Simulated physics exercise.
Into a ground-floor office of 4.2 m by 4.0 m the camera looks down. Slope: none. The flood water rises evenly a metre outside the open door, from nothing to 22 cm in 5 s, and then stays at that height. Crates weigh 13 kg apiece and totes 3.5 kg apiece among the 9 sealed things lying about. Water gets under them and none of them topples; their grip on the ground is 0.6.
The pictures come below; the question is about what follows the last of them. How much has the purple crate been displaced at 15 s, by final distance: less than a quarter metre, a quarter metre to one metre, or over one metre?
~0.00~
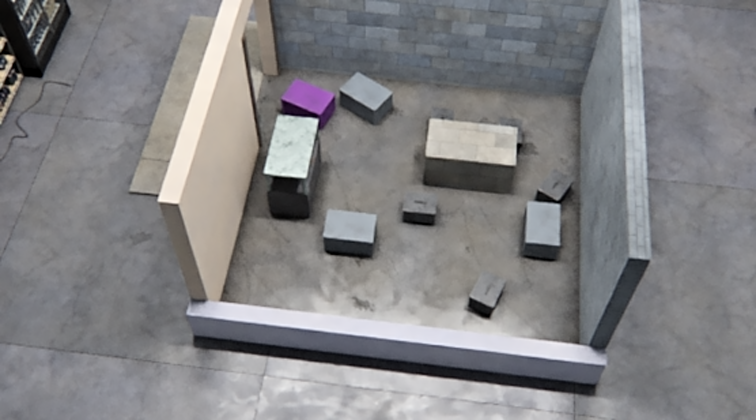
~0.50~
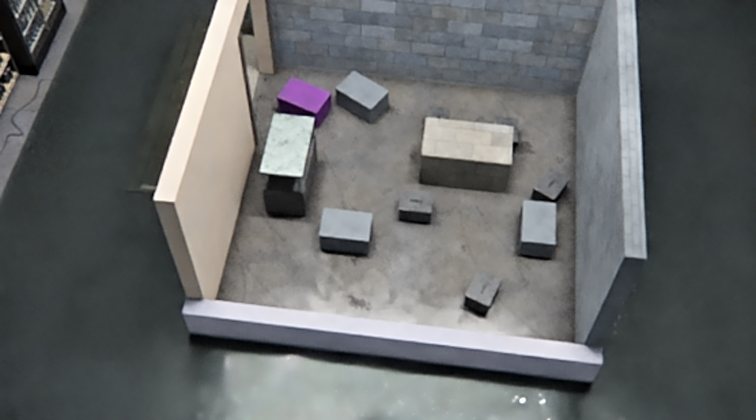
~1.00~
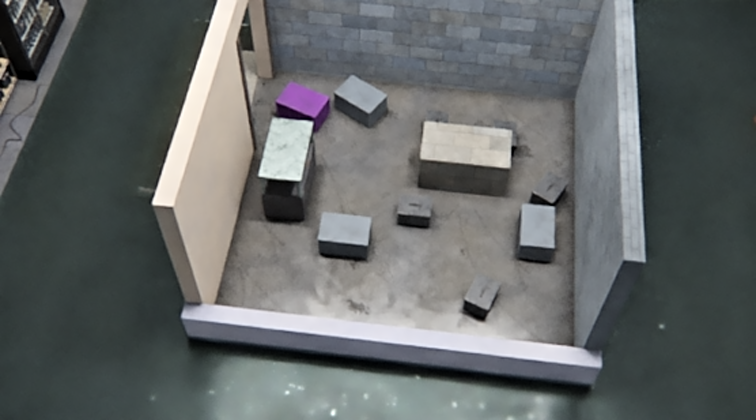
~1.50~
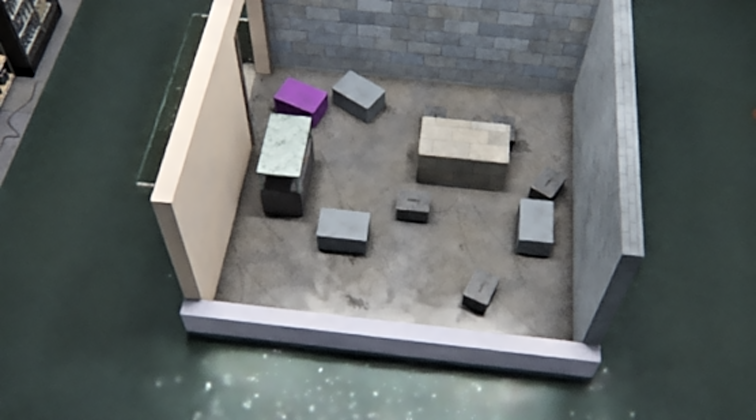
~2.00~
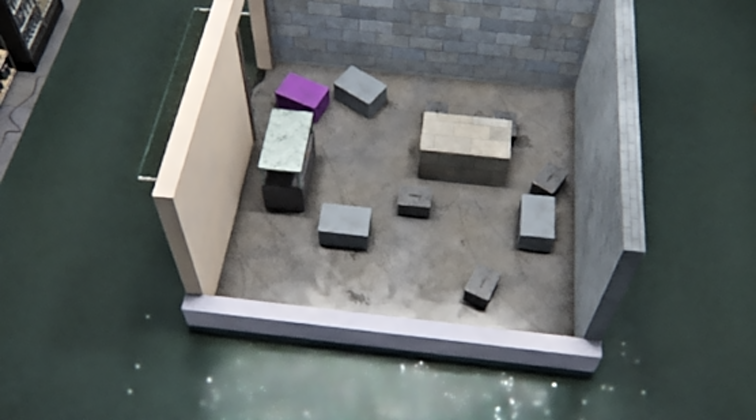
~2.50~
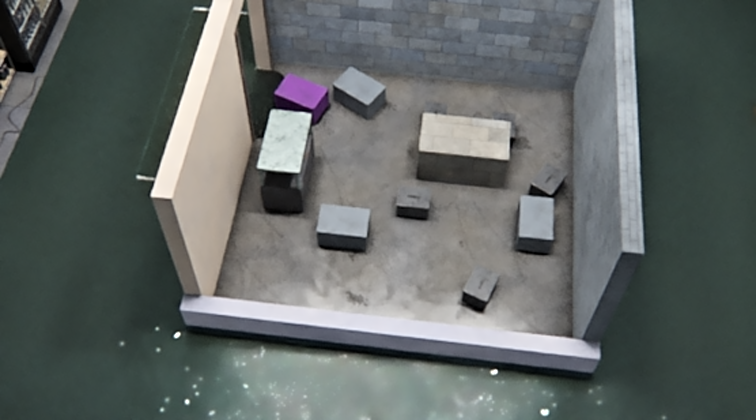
Over one metre.
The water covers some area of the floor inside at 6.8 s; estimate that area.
I'd put it close to 11.0 m2.
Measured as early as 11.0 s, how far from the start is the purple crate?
Around 300 cm from the start by that time.
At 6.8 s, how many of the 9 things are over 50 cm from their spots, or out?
At that time I count 4.
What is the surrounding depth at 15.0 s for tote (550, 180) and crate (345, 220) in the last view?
I'd estimate 10 cm for the first and 8 cm for the second.
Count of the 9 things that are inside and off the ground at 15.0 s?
I count 9.
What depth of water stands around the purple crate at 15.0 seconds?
Roughly 12 cm deep.
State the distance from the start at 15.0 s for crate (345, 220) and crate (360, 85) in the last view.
Respectively 20 and 300 centimetres.
After 3.5 s the purple crate is near (313, 91), 0.2 m from its start, aground; 0 afloat.
After 6.8 s the purple crate is near (399, 128), 1.4 m from its start, afloat; 3 afloat.
After 11.0 s the purple crate is near (403, 267), 3.0 m from its start, afloat; 8 afloat.
After 15.0 s the purple crate is near (269, 206), 1.9 m from its start, afloat; 9 afloat.
